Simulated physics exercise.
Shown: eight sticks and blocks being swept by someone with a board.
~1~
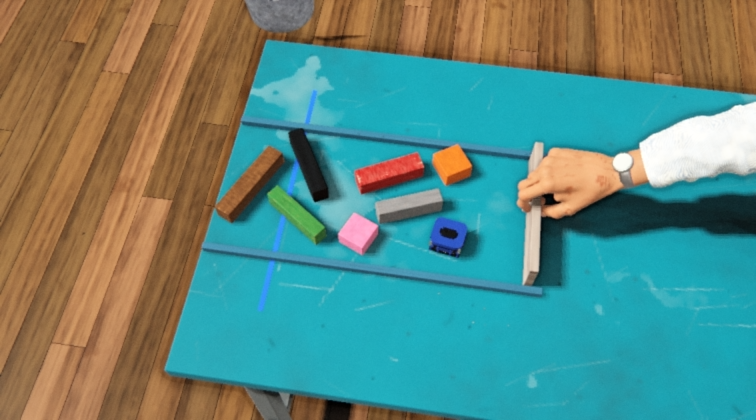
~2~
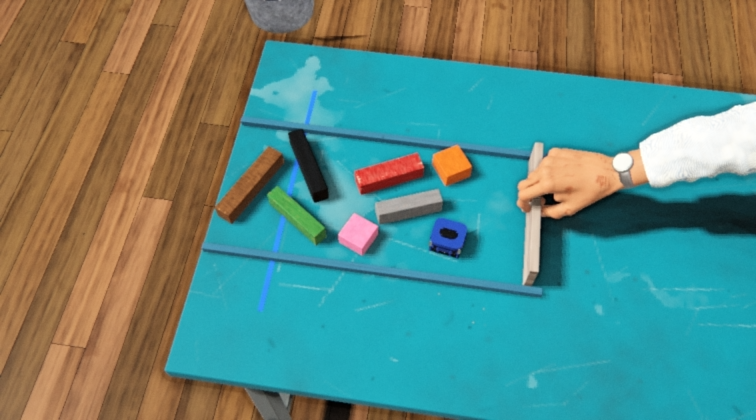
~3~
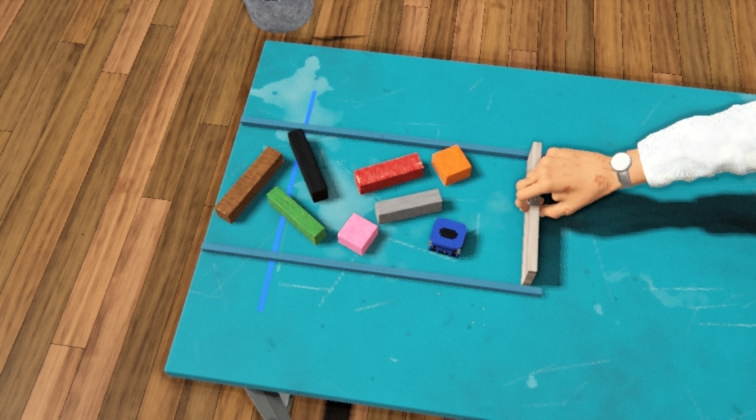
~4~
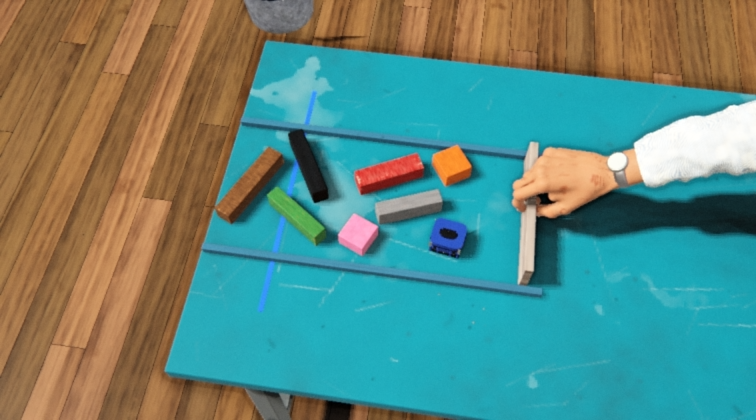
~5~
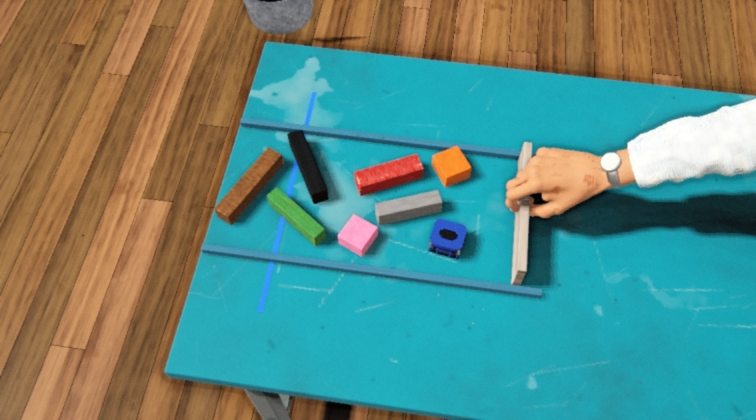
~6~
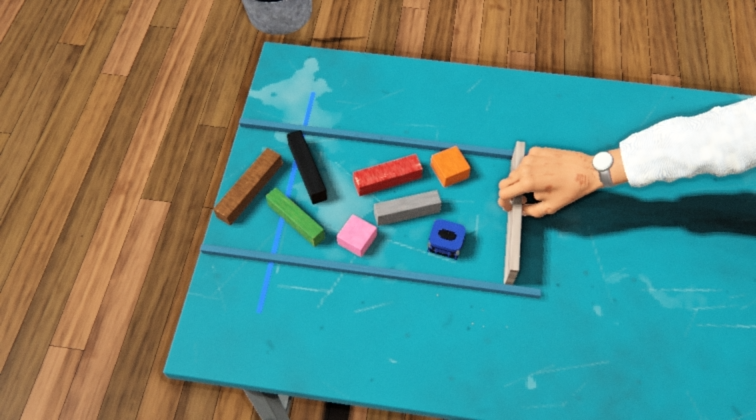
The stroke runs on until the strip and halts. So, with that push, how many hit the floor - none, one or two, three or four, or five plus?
Pieces that go over the edge: One, or two at most.
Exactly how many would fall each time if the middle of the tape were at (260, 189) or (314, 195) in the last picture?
4 and 0 down on the floor.
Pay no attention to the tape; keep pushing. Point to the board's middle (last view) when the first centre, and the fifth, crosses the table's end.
At (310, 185) for the first, at (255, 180) for the fifth.
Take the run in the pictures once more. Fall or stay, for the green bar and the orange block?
Well, the green bar ends up down and the orange block is still up there.
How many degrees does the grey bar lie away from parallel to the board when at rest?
Somewhere near 35 degrees, I'd say.
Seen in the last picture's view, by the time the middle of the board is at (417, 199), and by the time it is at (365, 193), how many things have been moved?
At the first point the count is 4, at the second it's 7.
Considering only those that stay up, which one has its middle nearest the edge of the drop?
The black stick finishes closest.
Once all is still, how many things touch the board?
The count is 3.
A little later, none off yet; brown bar at rest near (249, 186); black stick at rest near (307, 167); green bar at rest near (295, 217).
Next, none off yet; brown bar at rest near (249, 186); black stick shifted a little near (293, 170); green bar shifted a little near (284, 215).
Later still, none off yet; brown bar shifted a little near (231, 175); black stick shifted a little near (271, 165); green bar shifted about its own width near (237, 215).
When it is over, the number that fall off is one or two; down, green bar and brown bar.
